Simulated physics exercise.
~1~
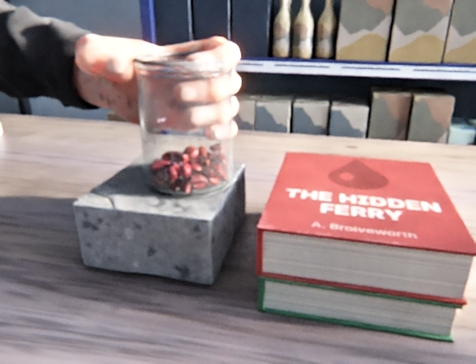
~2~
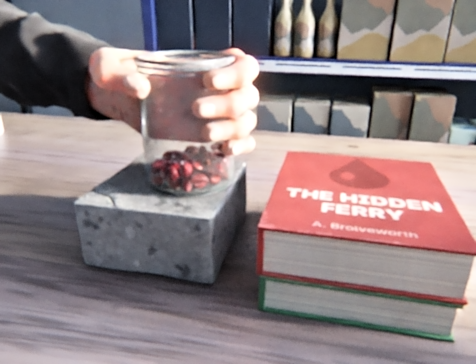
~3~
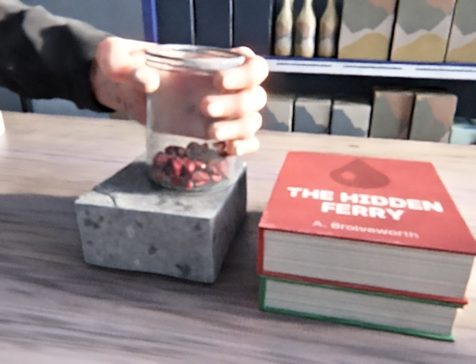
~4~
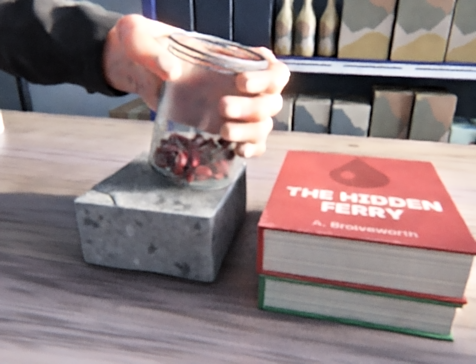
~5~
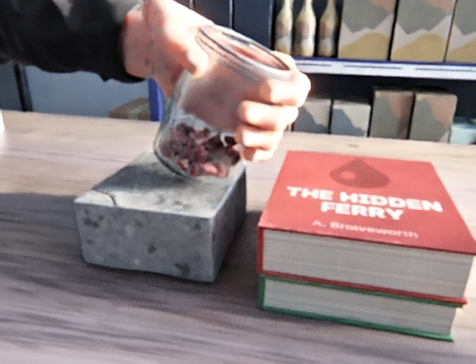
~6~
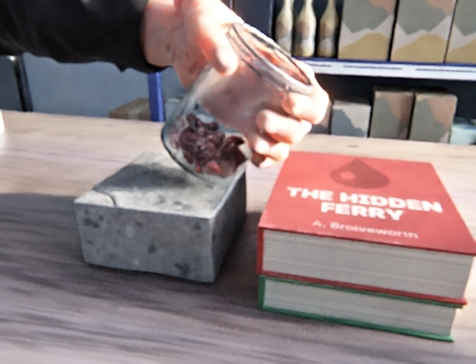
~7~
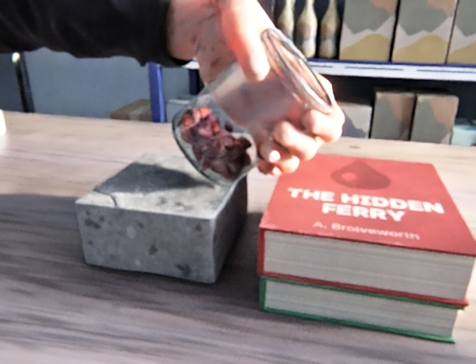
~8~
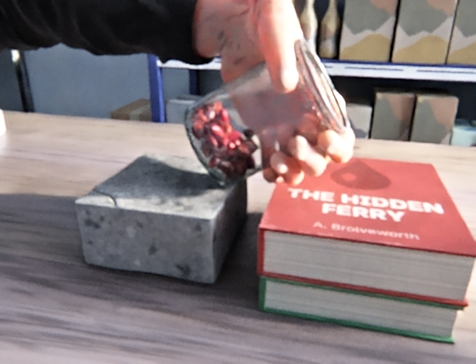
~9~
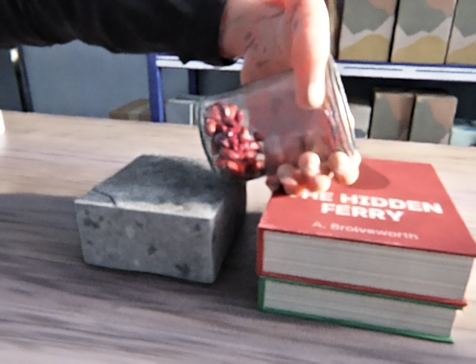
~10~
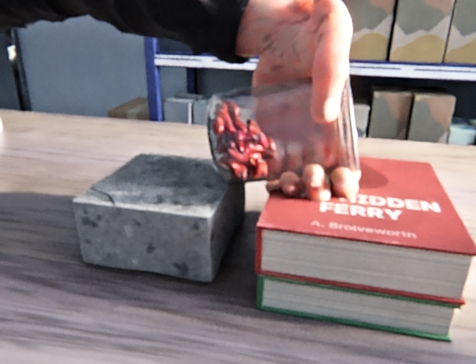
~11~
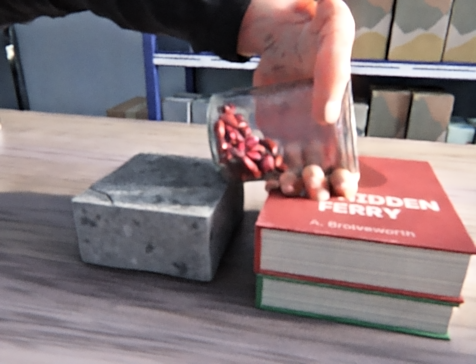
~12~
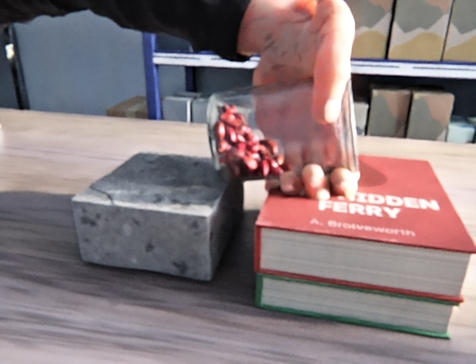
The footage shows a hand lifting a glass jar of small dark-red pieces off a speckled grey block, tipping it rightward towards two stacked books, and laying it nearly flat against the top book's edge, where the hand keeps hold and all the pieces stay inside.
